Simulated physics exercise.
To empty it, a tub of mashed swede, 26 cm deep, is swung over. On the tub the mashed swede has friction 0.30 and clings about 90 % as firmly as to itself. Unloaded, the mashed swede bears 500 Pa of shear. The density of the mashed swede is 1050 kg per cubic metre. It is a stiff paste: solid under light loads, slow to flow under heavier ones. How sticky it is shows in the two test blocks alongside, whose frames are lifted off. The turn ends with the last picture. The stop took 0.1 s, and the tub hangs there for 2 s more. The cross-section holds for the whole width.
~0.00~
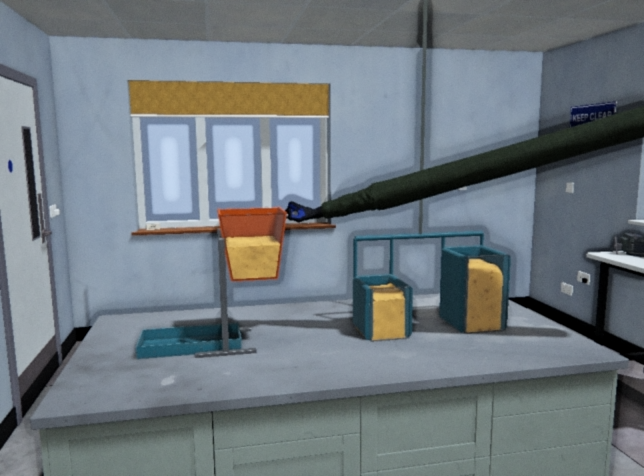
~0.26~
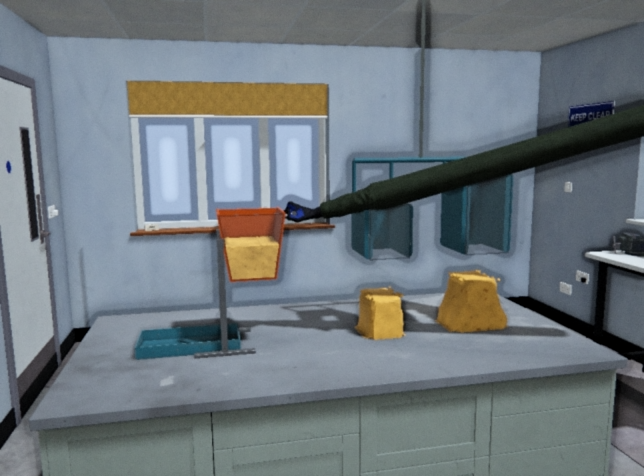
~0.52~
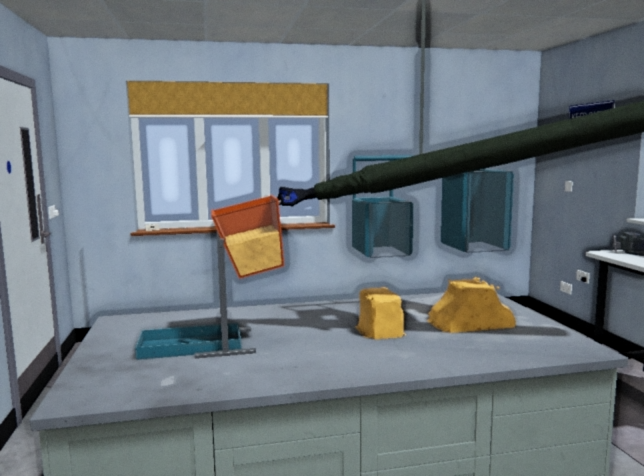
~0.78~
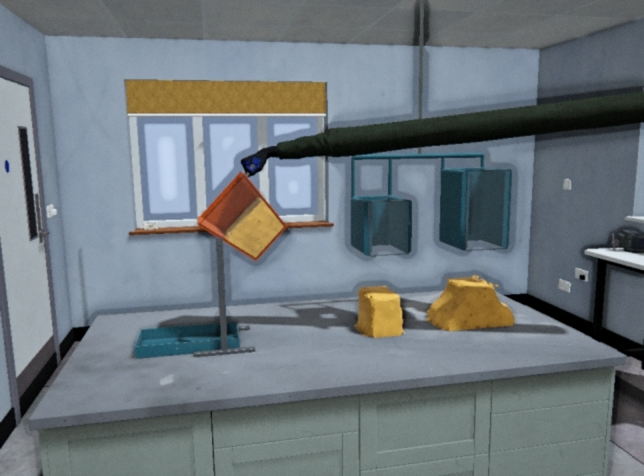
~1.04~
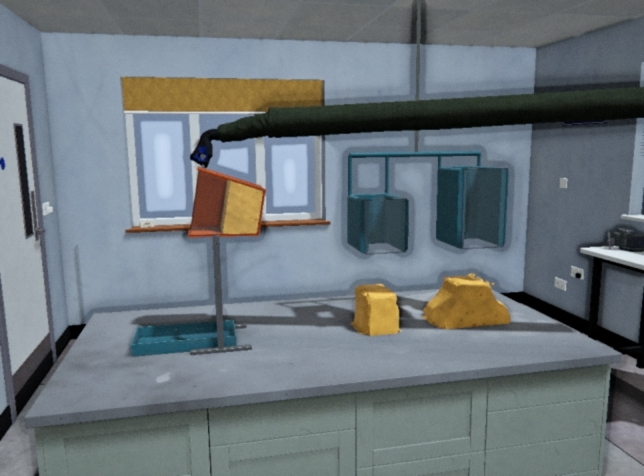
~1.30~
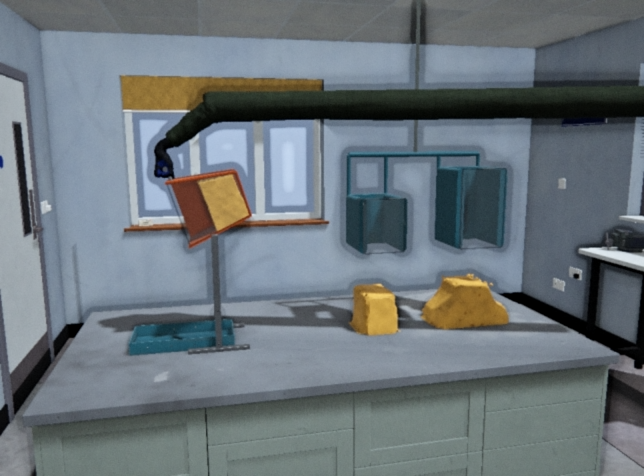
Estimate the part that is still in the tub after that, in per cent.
Close to 0 per cent.
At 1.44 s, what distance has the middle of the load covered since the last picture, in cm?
Some 5 cm.
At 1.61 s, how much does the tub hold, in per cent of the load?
Near 85 %.
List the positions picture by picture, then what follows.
In the first frame, handle-side rim at (284, 213), tilt 0 degrees; crest of the mashed swede at (278, 244); block heights 18 cm, 29 cm (left to right).
In the second frame, handle-side rim at (283, 213), tilt 0 degrees; crest of the mashed swede at (277, 244); block heights 18 cm, 23 cm (left to right).
In the third frame, handle-side rim at (276, 200), tilt 13 degrees; crest of the mashed swede at (275, 233); block heights 18 cm, 19 cm (left to right).
In the fourth frame, handle-side rim at (242, 175), tilt 46 degrees; crest of the mashed swede at (261, 203); block heights 18 cm, 19 cm (left to right).
In the fifth frame, handle-side rim at (198, 171), tilt 80 degrees; crest of the mashed swede at (233, 182); block heights 18 cm, 19 cm (left to right).
In the sixth frame, handle-side rim at (166, 185), tilt 107 degrees; crest of the mashed swede at (229, 176); block heights 18 cm, 19 cm (left to right).
After 1.44 s, the tub is at 107 degrees and holds 100 %.
After 1.61 s, the tub is at 107 degrees and holds 85 %.
After 1.78 s, the tub is at 107 degrees and holds 37 %.
After 1.95 s, the tub is at 107 degrees and holds 0 %.
After 3.30 s, the tub is at 107 degrees and holds 0 %.
